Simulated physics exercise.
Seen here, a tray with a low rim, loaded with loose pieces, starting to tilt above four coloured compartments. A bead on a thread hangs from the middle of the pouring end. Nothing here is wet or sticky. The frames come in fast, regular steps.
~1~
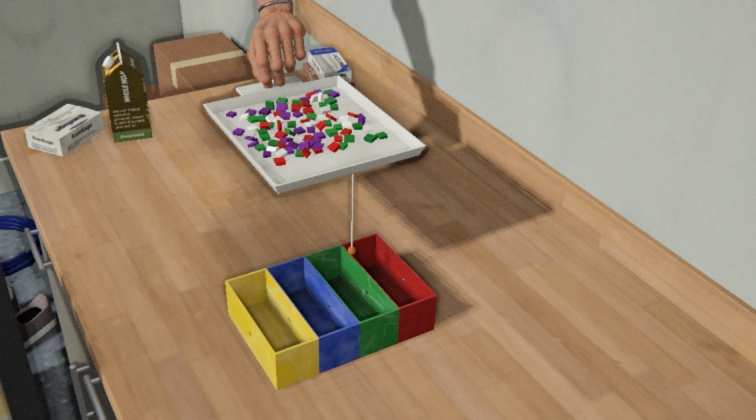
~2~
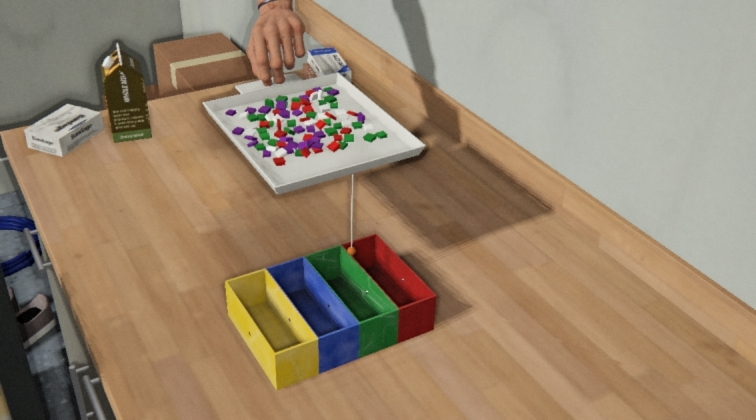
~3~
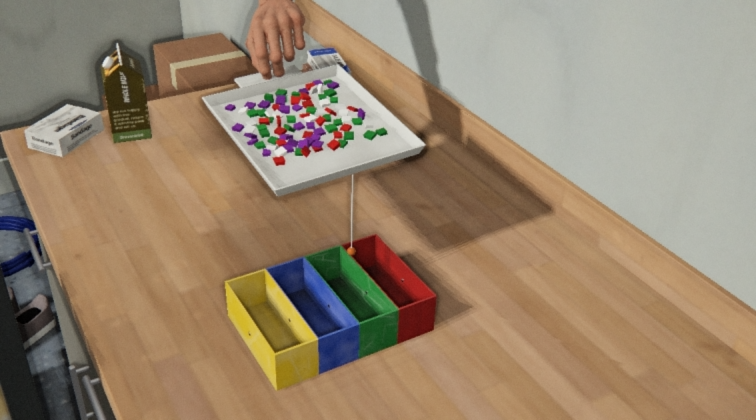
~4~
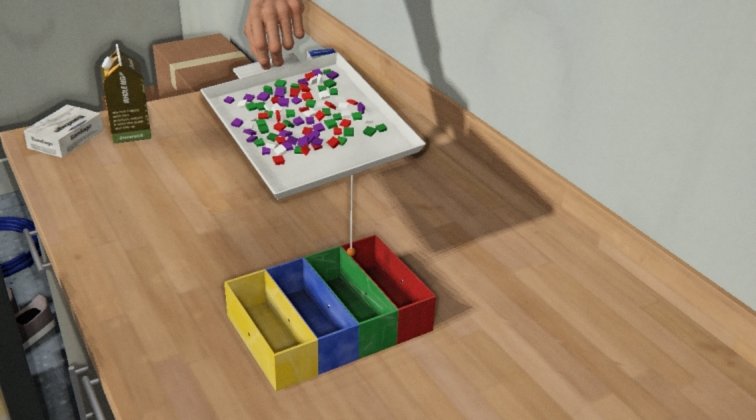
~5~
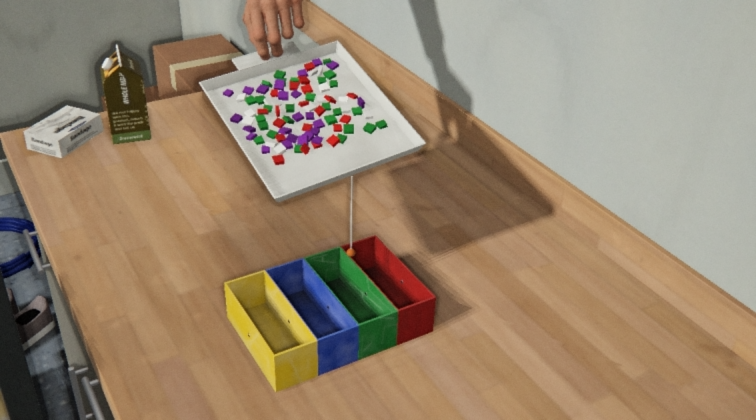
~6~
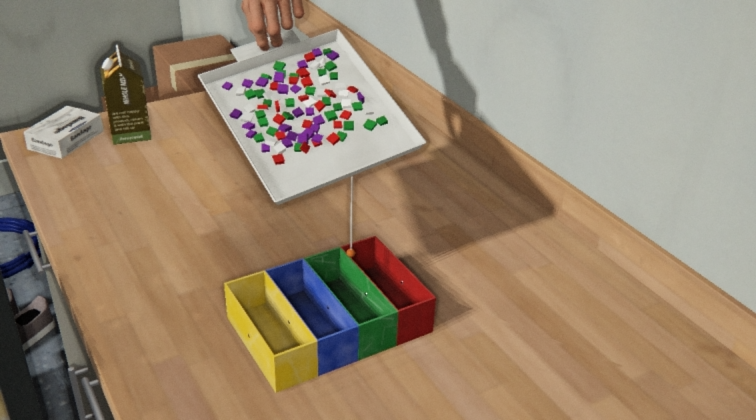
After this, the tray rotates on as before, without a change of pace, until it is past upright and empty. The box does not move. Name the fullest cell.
It favours the blue compartment.
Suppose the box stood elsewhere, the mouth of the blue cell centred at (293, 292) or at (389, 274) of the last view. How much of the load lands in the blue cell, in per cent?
About 70 and 0 per cent.
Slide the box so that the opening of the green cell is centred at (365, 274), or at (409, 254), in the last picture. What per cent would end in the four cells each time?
About 90 and 20 per cent.
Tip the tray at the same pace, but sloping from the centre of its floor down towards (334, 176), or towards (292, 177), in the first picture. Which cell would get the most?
The first try: The blue one. The second: Blue.
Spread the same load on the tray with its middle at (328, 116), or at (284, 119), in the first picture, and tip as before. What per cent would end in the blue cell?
The first gives 60 %, the second 60 %.
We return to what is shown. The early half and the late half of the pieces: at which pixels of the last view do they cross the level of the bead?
Around (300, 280) and then (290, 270).
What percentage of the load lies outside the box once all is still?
Near 0 %.
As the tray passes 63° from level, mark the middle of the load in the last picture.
Around (299, 189).
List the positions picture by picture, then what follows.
In the first picture, corners of the pouring end (278, 183) and (419, 145), level; middle of the load (300, 131), mosaic tiles; bead on its thread (352, 251); yellow cell (297, 360); blue cell (339, 345); green cell (379, 330); red cell (417, 316).
In the second picture, corners of the pouring end (278, 184) and (419, 144), level; middle of the load (299, 130).
In the third picture, corners of the pouring end (278, 186) and (419, 144), tipped barely, lowest at the left corner; middle of the load (299, 126).
In the fourth picture, corners of the pouring end (277, 190) and (419, 142), tipped a little, lowest at the left corner; middle of the load (298, 121).
In the fifth picture, corners of the pouring end (277, 193) and (419, 142), tipped a little, lowest at the left corner; middle of the load (298, 117).
In the sixth picture, corners of the pouring end (277, 197) and (420, 141), tipped clearly, lowest at the left corner; middle of the load (298, 112); yellow cell (296, 363); blue cell (338, 347); green cell (378, 332); red cell (416, 318).
Just after the last frame, tray tipped steeply; the larger part on the tray; roughly a quarter falling or outside the box.
A moment on, tray tipped past a quarter turn; just a few on the tray; roughly half in the blue cell; roughly a quarter in the yellow cell; about a tenth in the green cell; roughly a quarter falling or outside the box.
Further on, tray tipped past a quarter turn; roughly two thirds in the blue cell; roughly a quarter in the yellow cell; roughly a quarter in the green cell.
When it is over, tray tipped past a quarter turn; roughly two thirds in the blue cell; roughly a quarter in the yellow cell; roughly a quarter in the green cell; not one in the red cell.
